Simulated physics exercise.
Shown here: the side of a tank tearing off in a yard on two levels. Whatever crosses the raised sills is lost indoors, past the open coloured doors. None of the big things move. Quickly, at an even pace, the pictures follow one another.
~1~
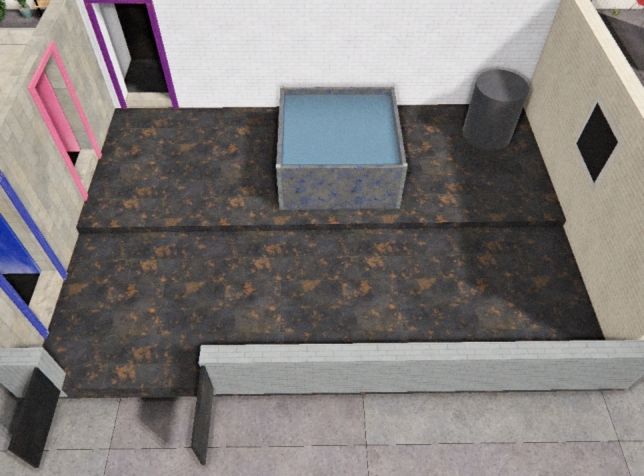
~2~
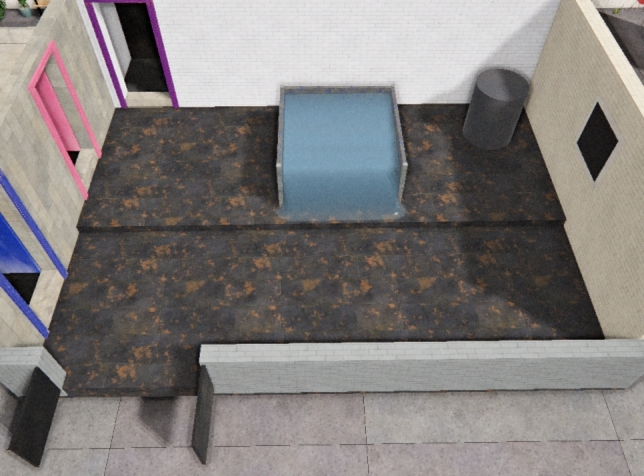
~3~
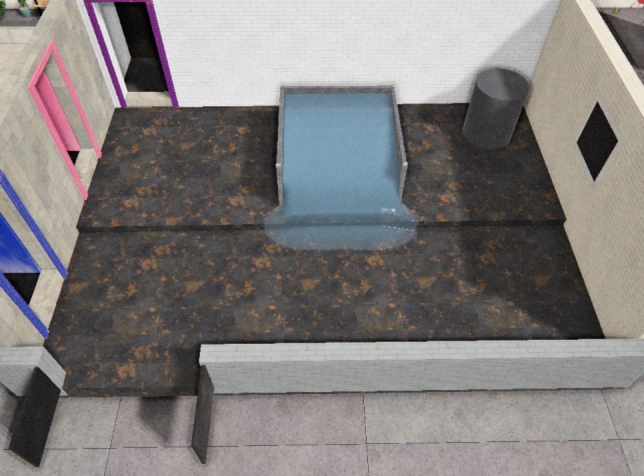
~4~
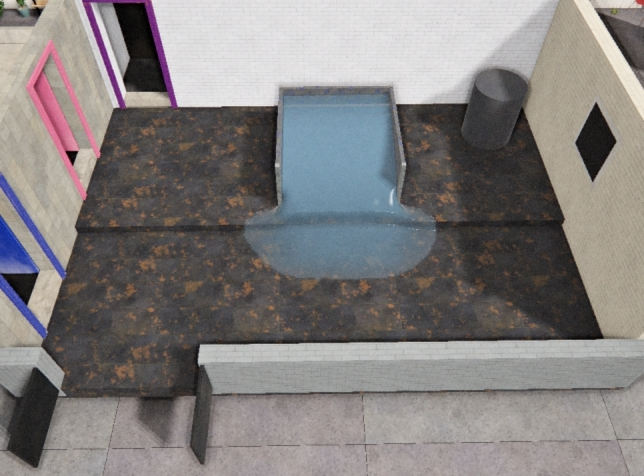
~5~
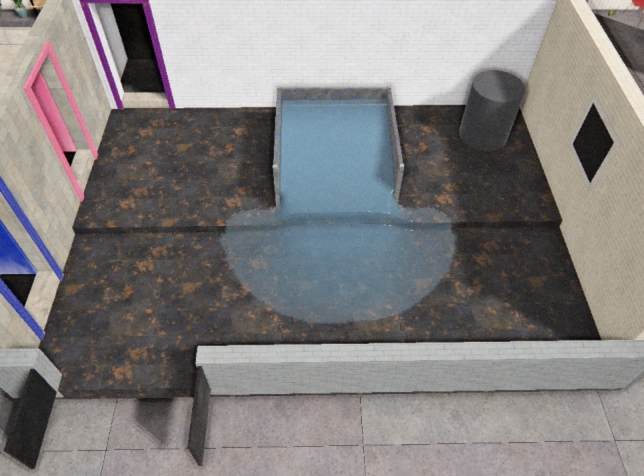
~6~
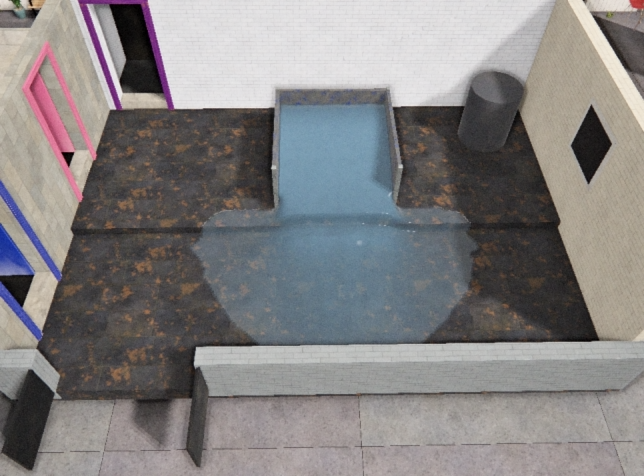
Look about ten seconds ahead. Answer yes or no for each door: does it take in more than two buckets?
Pink door: No; blue door: No; purple door: No.
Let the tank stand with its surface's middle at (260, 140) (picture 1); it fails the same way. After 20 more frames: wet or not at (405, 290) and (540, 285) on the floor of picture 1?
I'd say watered for the first and watered for the second.
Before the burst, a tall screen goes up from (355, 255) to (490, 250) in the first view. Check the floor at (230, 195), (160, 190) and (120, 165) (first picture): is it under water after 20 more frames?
Lab note - spot 1 parched, spot 2 parched, spot 3 parched.
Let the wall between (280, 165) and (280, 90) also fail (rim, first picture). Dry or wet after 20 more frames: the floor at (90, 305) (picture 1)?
Result: Reached.
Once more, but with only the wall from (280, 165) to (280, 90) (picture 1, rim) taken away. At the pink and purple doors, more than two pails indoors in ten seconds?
Well, the pink door gets more, but the purple door gets more.
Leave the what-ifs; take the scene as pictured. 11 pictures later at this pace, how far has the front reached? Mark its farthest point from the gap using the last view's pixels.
Near (29, 375).
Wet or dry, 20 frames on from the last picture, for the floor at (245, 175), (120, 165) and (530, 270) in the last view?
First spot not wet, second not wet, third inundated.
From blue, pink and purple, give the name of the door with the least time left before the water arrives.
Result: The blue one.
A moment on, water covers 35 % of the floor; the pink door not reached, the blue door not reached, the purple door not reached.
Next, water covers 40 % of the floor; the pink door not reached, the blue door not reached, the purple door not reached.
Then, water covers 55 % of the floor; the pink door not reached, the blue door under two buckets in, the purple door not reached.
Later, water covers 70 % of the floor; the pink door wet at the sill, nothing in, the blue door under two buckets in, the purple door wet at the sill, nothing in.
In the end, water covers 80 % of the floor; the pink door wet at the sill, nothing in, the blue door under two buckets in, the purple door wet at the sill, nothing in.
